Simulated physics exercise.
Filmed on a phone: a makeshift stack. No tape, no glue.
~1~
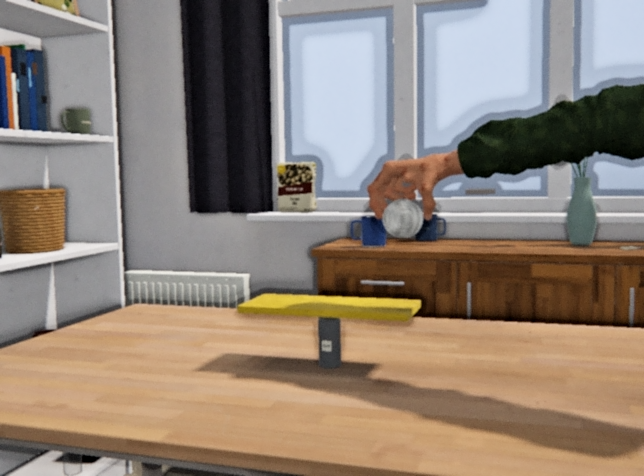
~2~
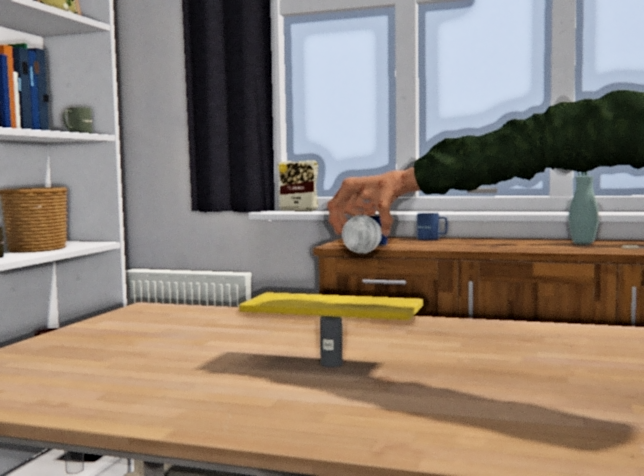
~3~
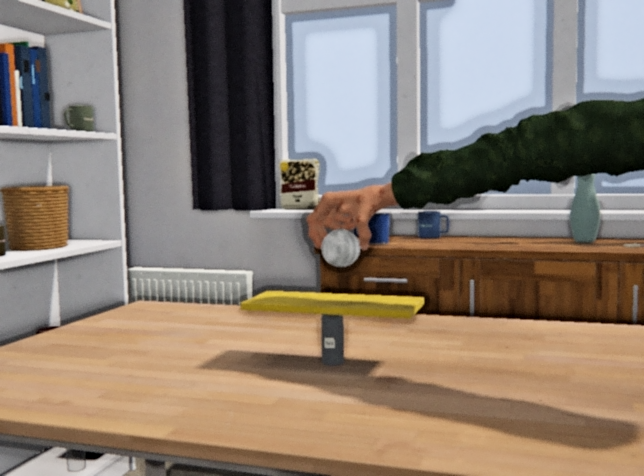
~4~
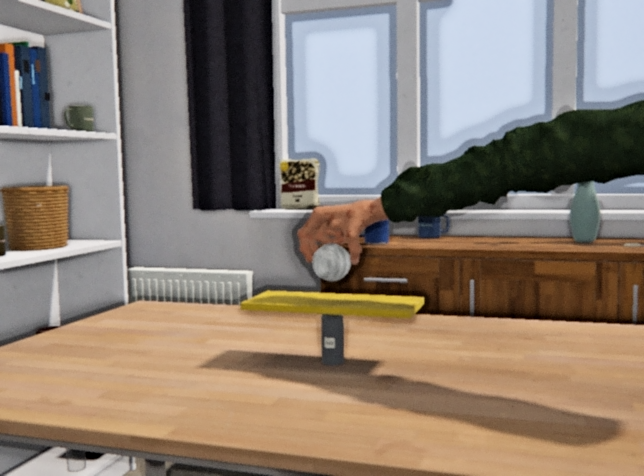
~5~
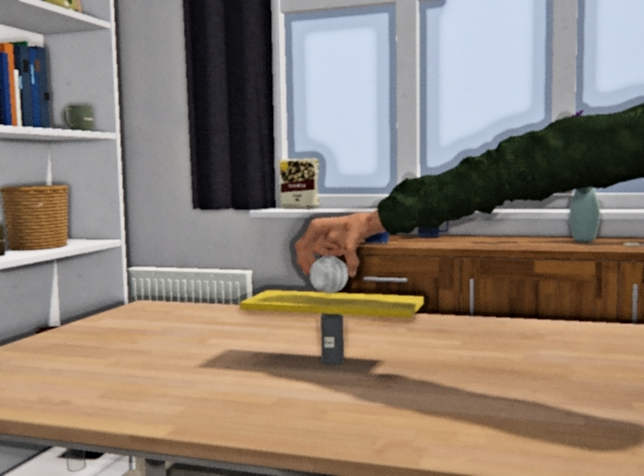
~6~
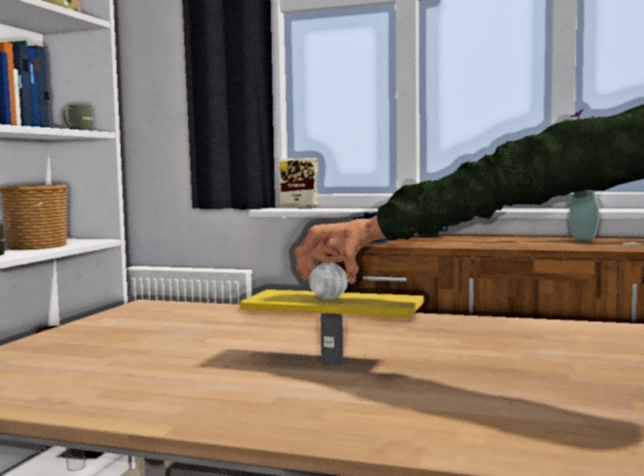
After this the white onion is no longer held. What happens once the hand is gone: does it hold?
Outcome: The stack holds.
Then, 0.20 s on from there, no change.
Then, 0.50 s on from there, white onion resting near (329, 281).
In the end, all 3 unmoved. At the end, from the last picture's camera, white onion near (329, 281). The stack stays up.
